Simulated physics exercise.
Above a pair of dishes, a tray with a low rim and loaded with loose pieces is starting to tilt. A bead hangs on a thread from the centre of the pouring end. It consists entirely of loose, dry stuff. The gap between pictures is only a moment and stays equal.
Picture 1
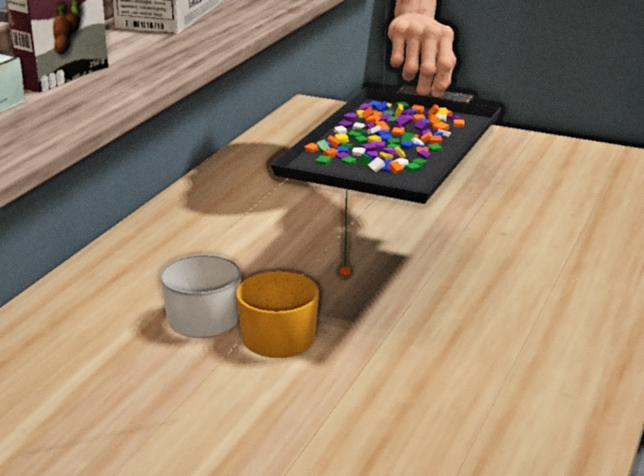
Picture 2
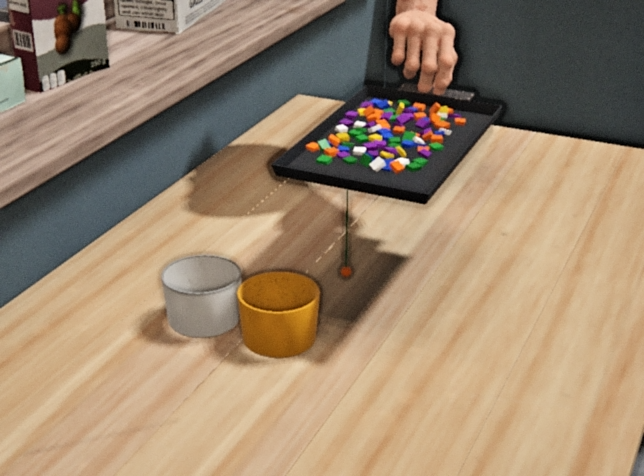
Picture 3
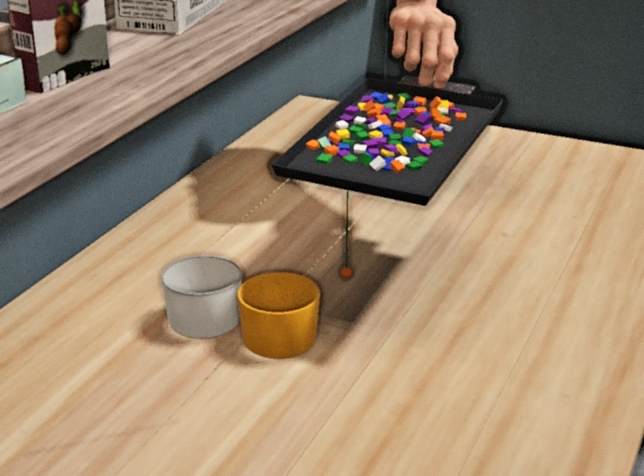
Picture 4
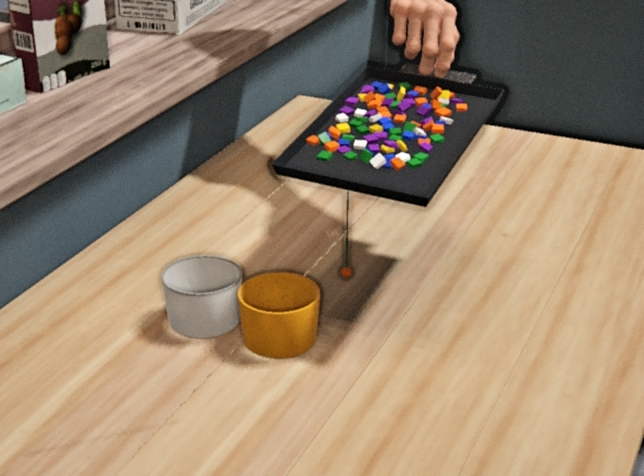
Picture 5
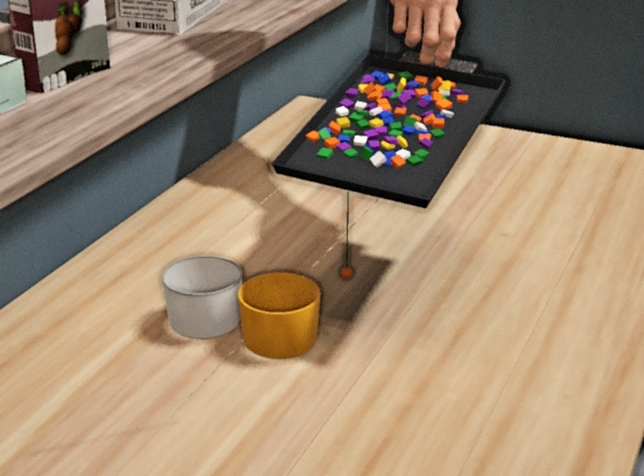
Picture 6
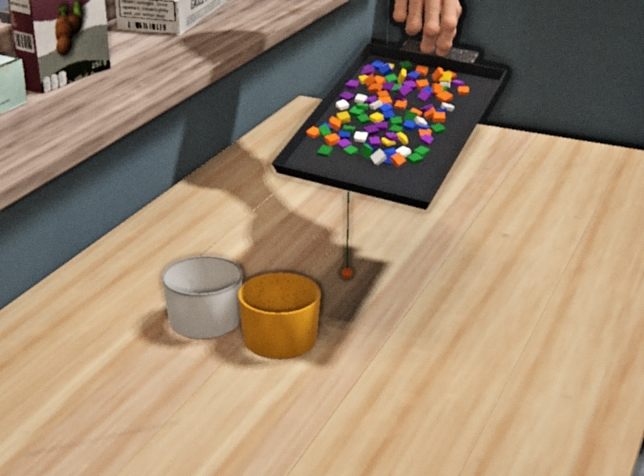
On a wooden table, a hand slowly tilting a black tray of colourful small pieces above a white dish and an amber dish.
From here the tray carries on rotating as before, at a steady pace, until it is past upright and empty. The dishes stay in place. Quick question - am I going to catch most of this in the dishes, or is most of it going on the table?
You'll catch only a minority of it; most goes on the table.
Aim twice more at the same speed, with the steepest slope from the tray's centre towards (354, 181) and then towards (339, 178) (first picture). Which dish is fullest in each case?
Result, try one: Dish at right; try two: Dish at right.
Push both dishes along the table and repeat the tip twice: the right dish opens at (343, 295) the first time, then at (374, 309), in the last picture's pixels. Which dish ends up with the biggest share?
Well, first the one further right, then the one further right.
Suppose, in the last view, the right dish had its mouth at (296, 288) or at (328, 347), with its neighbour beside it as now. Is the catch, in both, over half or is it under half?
At place one a lesser share; at place two a lesser share.
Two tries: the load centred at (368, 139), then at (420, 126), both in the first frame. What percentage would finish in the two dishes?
You'd get near 10 percent first and near 0 percent next.
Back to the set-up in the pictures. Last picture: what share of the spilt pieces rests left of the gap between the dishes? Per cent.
Looks like close to 0 per cent of it.
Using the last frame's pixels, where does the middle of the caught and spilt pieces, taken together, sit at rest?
About (390, 367).
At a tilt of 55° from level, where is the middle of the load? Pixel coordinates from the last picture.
In the last view, the load is centred close to (383, 171).
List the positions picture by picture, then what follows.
Corners of the pouring end near (275, 163) and (425, 191), level; middle of the load near (383, 134), mosaic tiles; left dish near (182, 311); right dish near (260, 330); bead on its thread near (345, 271), in the first picture.
Corners of the pouring end near (276, 163) and (426, 192), level; middle of the load near (384, 132), in the second picture.
Corners of the pouring end near (276, 164) and (426, 194), tipped barely, lowest at the right corner; middle of the load near (384, 129), in the third picture.
Corners of the pouring end near (276, 163) and (426, 195), tipped a little, lowest at the right corner; middle of the load near (385, 122), in the fourth picture.
Corners of the pouring end near (277, 162) and (426, 197), tipped a little, lowest at the right corner; middle of the load near (385, 115), in the fifth picture.
Corners of the pouring end near (277, 162) and (426, 199), tipped a little, lowest at the right corner; middle of the load near (385, 109); left dish near (184, 312); right dish near (262, 332), in the sixth picture.
Shortly afterwards, tray tipped steeply; all but a few on the tray; only a few in the air.
Next, tray tipped right over; the bulk on the tray; near a quarter outside both; a little in the air.
Some moments later, tray tipped past a quarter turn; a little in the right dish; all but a few outside both.
In the end, tray tipped past a quarter turn; a little in the right dish; none at all in the left dish; all but a few outside both.
